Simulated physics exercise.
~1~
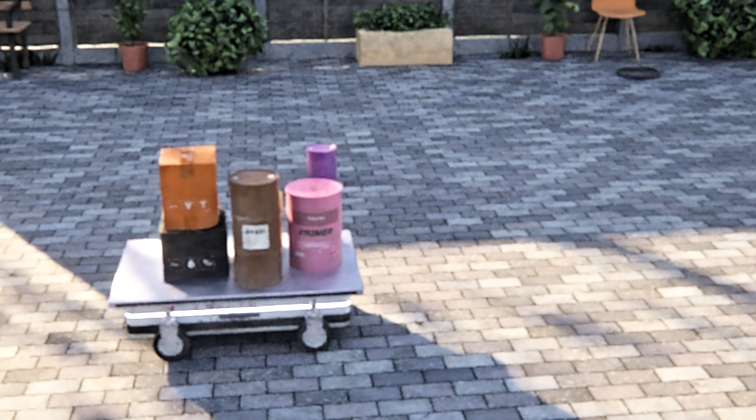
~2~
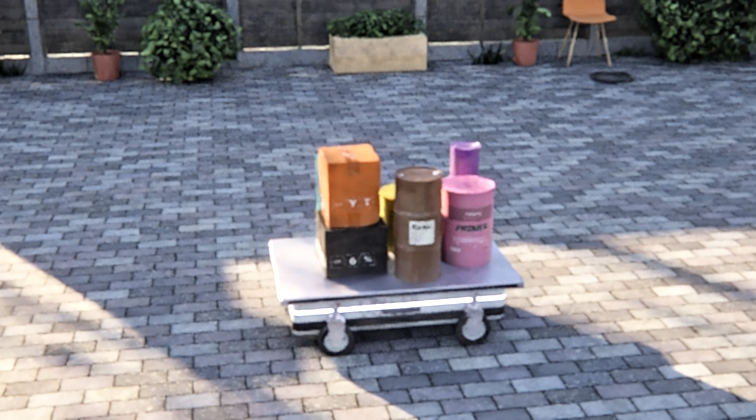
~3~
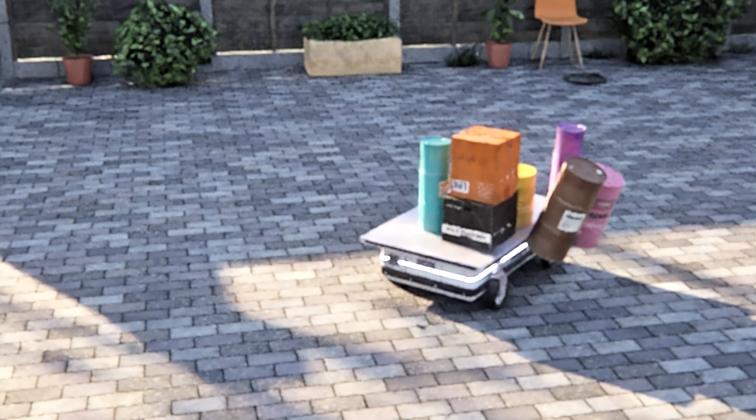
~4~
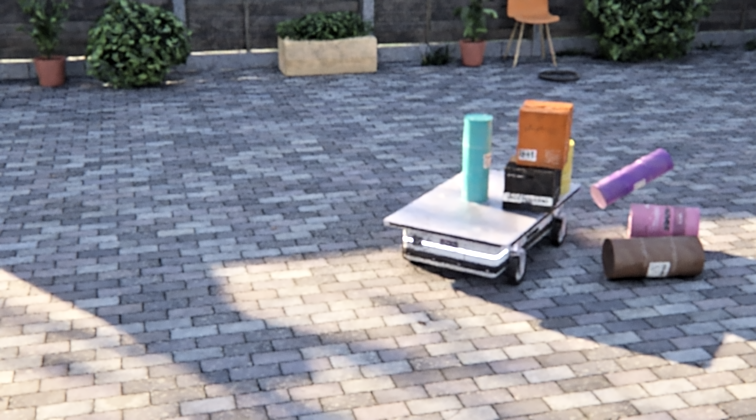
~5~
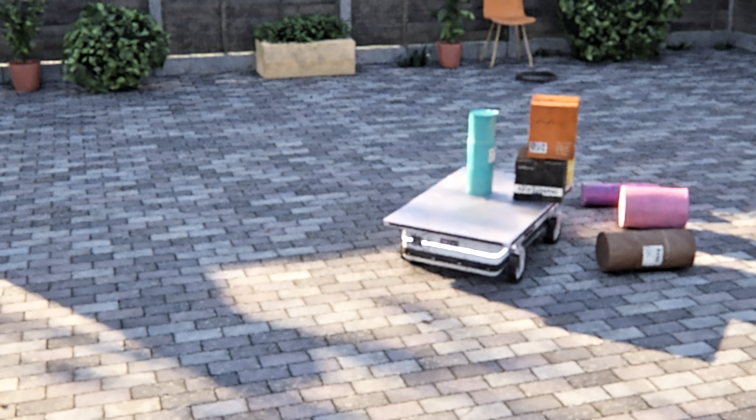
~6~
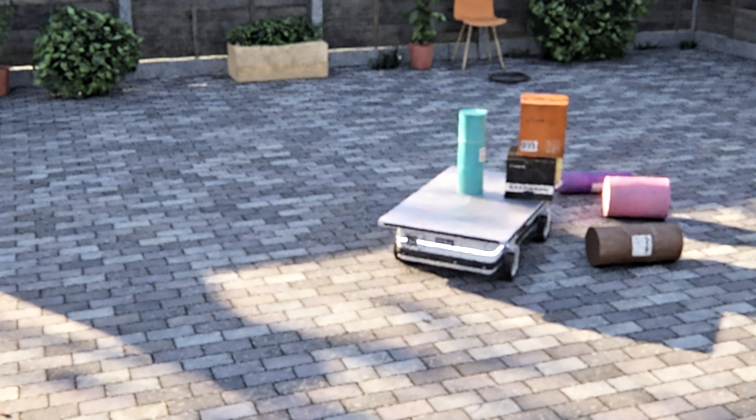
A flat, pale self-driving cart crosses a sunlit and shadowed paved yard, seen from slightly above, with potted plants, bushes and an orange chair along the back fence. It carries an orange box stacked on a black parcel, beside brown, pink and purple cylinders, with yellow and turquoise ones coming into view later. The cart rolls right, then swings away toward the back, and the brown canister and pink pail lean off its right side. They drop onto the paving, and the purple canister topples after them. The cart stops, leaving all three on their sides beside it, while the turquoise canister and stacked boxes stay upright.
